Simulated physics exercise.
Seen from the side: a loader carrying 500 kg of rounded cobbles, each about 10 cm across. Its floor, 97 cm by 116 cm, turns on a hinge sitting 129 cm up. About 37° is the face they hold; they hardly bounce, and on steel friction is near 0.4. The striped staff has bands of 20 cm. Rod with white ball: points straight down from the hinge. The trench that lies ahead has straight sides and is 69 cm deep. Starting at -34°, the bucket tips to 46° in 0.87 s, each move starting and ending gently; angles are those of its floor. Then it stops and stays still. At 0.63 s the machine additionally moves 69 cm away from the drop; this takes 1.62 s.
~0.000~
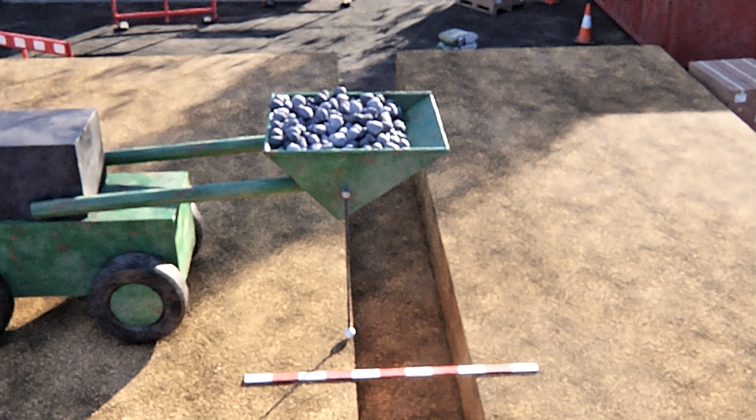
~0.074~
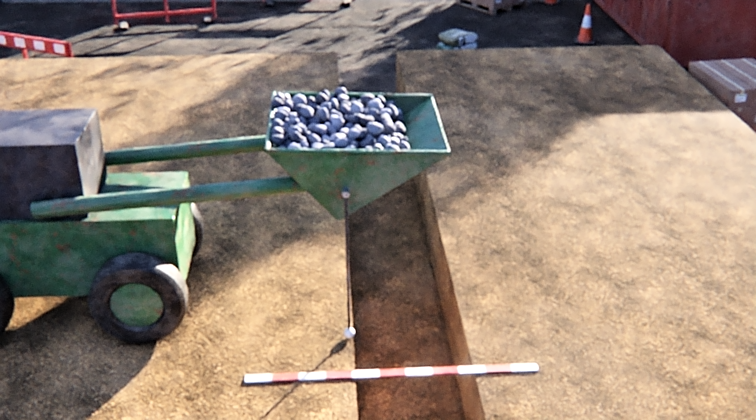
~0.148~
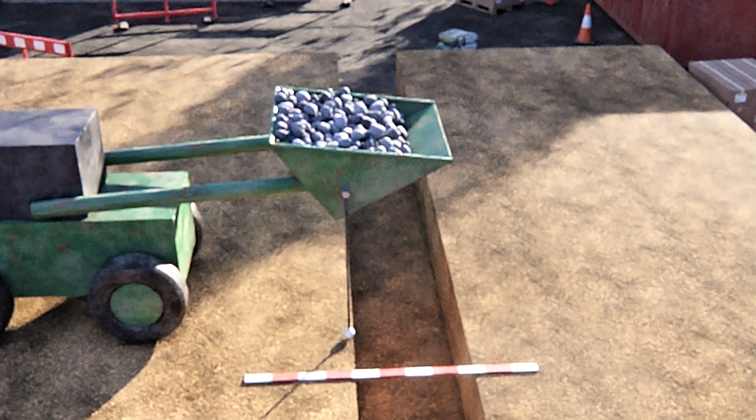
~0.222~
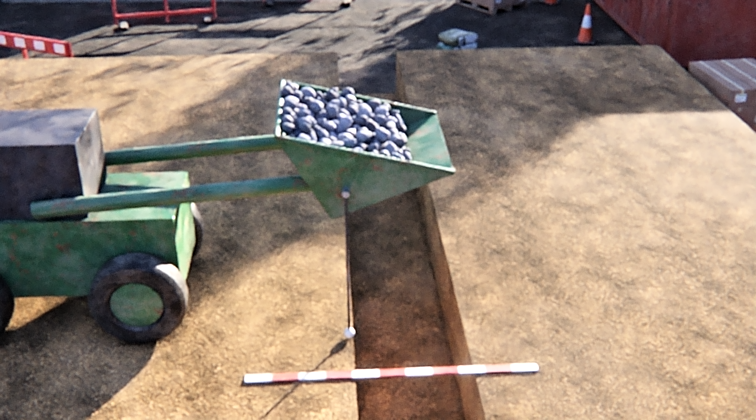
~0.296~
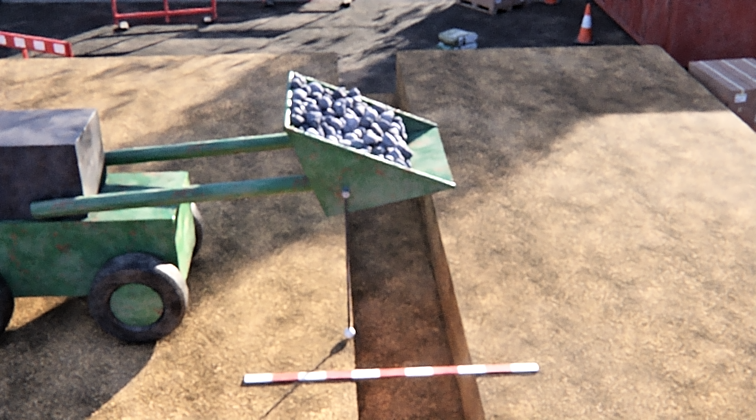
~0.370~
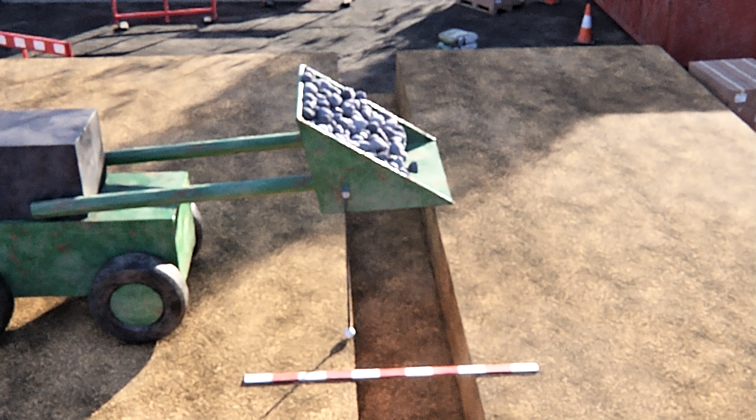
The green loader's bucket of grey cobbles tilts steadily down to the right above a trench.
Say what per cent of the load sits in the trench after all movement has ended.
About 95 per cent of it.
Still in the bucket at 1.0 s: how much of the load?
It holds some 50 per cent.
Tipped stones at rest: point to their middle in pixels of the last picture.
Resting centre: About (419, 346).
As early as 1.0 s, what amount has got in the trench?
At that moment: Approx. 50 %.
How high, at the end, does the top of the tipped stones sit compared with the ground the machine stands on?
Some 10 cm above that level.
After 0.6 s the floor is at 33°; 99 % in the bucket, 1 % in the trench; the foremost stones are at (417, 201).
After 1.0 s the floor is at 46°; 50 % in the bucket, 50 % in the trench; the foremost stones are at (445, 304).
After 2.7 s the floor is at 46°; 0 % in the bucket, 93 % in the trench, 7 % past the trench; the foremost stones are at (595, 282).
After 5.5 s the floor is at 46°; 0 % in the bucket, 93 % in the trench, 7 % past the trench; the foremost stones are at (595, 282).
